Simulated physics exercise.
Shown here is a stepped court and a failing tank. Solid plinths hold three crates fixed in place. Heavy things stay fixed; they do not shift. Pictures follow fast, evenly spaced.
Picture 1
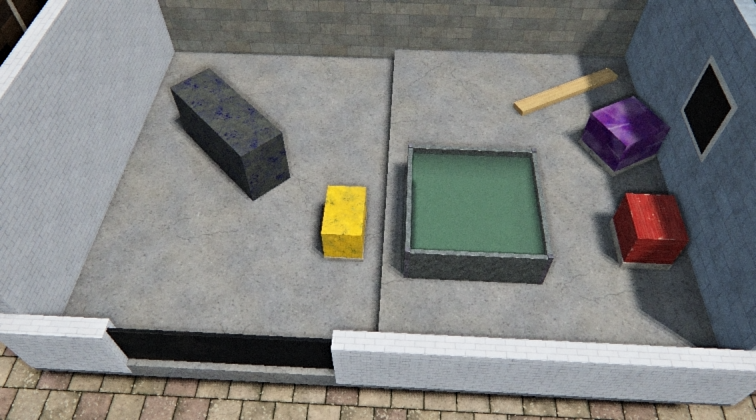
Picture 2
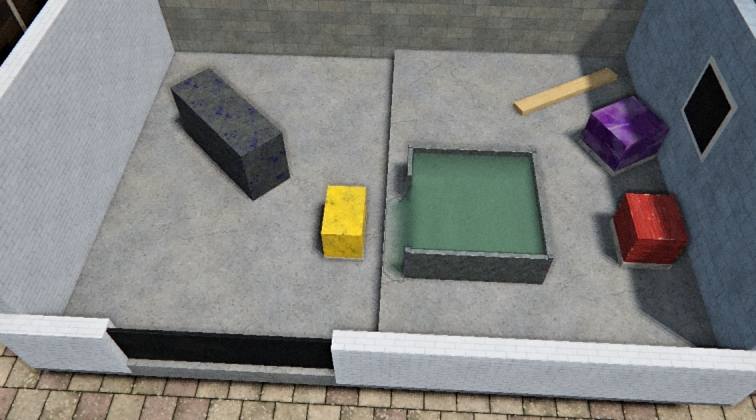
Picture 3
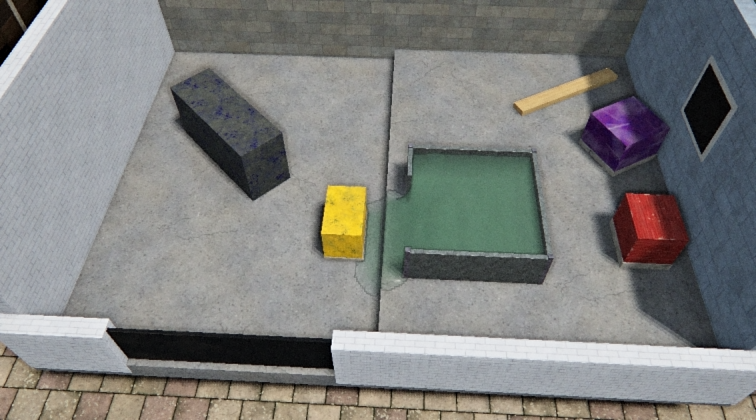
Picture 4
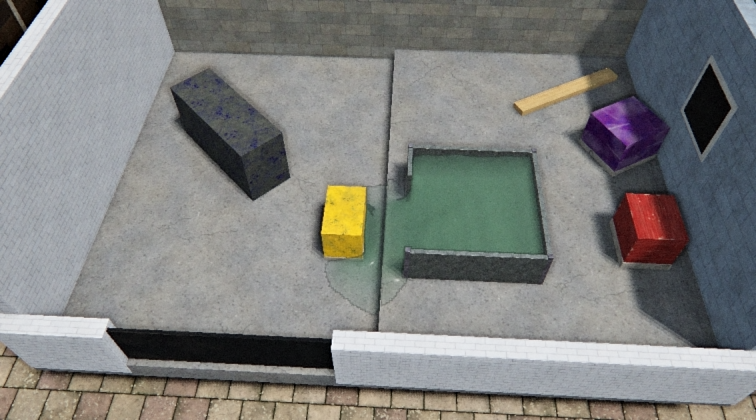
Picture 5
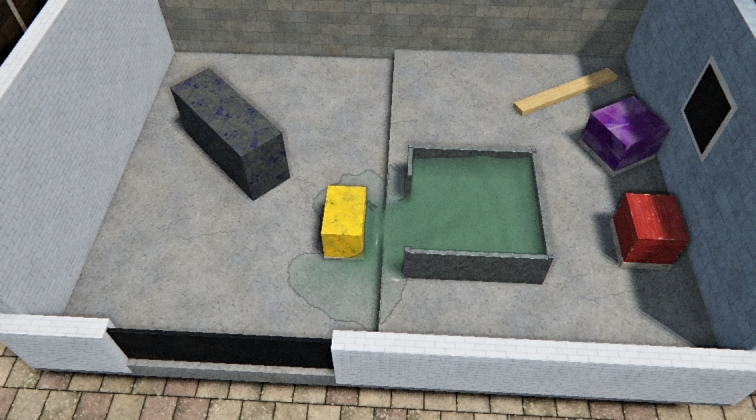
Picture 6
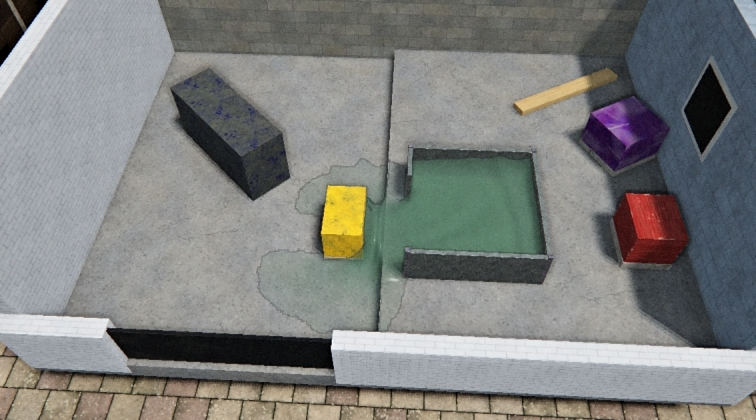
A walled court held a square tank of green water, whose left side opened, and the water poured out leftward, spreading across the floor around the yellow block while the other blocks stayed still.
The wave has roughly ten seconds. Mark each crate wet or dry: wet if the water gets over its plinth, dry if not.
Red crate dry, purple crate dry, yellow crate wet.
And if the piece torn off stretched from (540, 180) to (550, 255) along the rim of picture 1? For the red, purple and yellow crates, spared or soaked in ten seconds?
Going through them, the red crate gets reached, the purple crate gets reached and the yellow crate is never reached.
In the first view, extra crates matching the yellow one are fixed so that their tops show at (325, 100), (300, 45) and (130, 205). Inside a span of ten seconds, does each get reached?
Is reached, then is reached, then is reached.
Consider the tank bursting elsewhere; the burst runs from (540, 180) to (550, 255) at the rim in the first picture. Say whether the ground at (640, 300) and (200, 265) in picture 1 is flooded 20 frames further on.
In the order asked: Swamped and left untouched.
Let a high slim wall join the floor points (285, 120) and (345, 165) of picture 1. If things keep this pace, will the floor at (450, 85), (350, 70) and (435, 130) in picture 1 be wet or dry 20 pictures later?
First unwetted, then inundated, then unwetted.
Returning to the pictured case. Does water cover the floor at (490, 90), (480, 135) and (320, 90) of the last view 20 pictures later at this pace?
Result by point, in sequence: Unwetted, then unwetted, then waterlogged.
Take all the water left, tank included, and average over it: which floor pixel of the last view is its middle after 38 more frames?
Close to (260, 191).
A moment on, water covers 15 % of the floor; the red crate not reached, the purple crate not reached, the yellow crate water round its plinth.
Next, water covers 30 % of the floor; the red crate not reached, the purple crate not reached, the yellow crate water round its plinth.
Then, water covers 40 % of the floor; the red crate not reached, the purple crate not reached, the yellow crate water round its plinth.
Later, water covers 50 % of the floor; the red crate not reached, the purple crate not reached, the yellow crate water round its plinth.
In the end, water covers 55 % of the floor; the red crate stayed above the water, the purple crate stayed above the water, the yellow crate was topped.
